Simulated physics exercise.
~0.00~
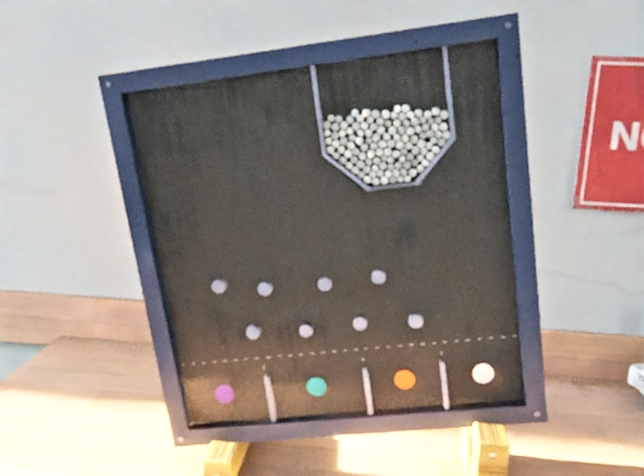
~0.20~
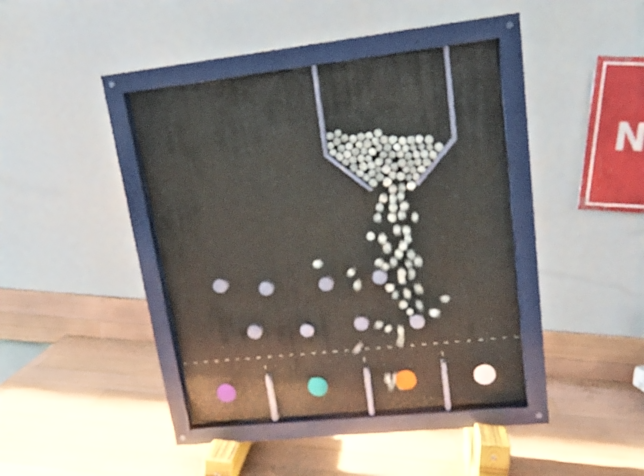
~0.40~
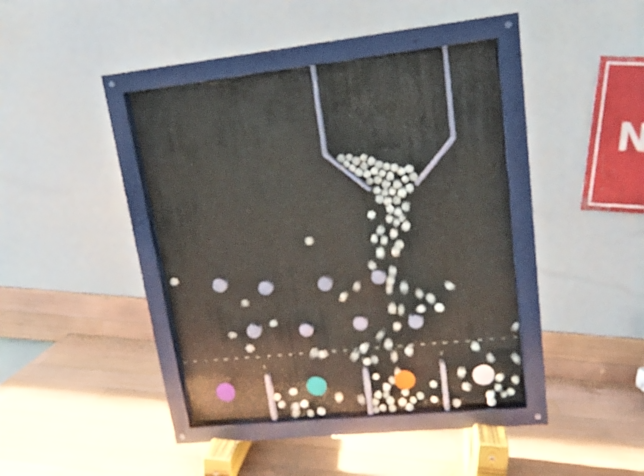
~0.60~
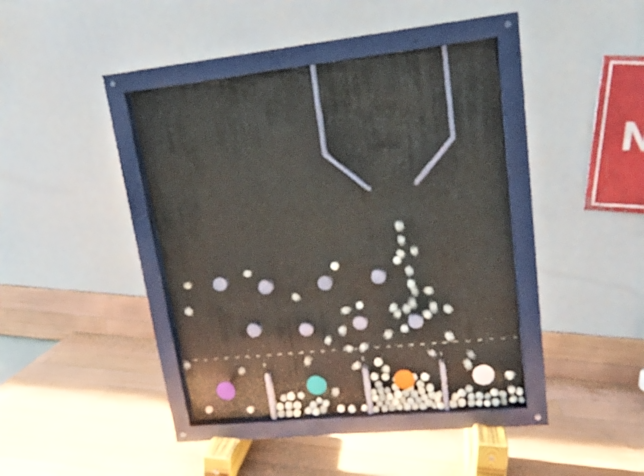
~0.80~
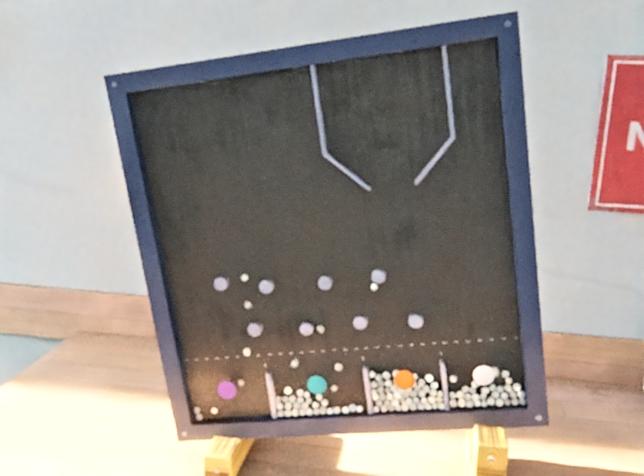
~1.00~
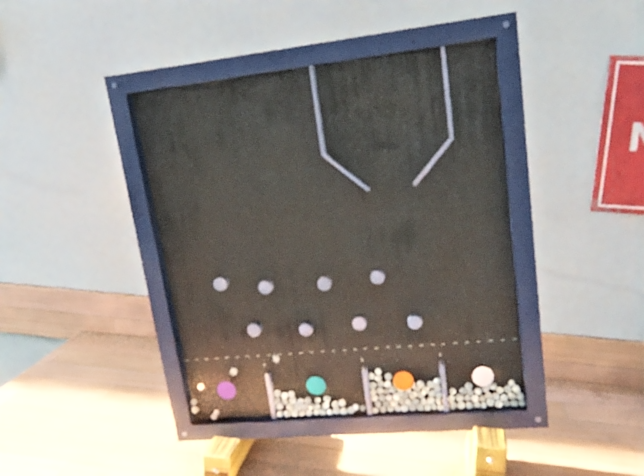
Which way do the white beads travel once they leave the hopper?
The white beads move down, dropping past the pegs into the bins at the bottom of the box.
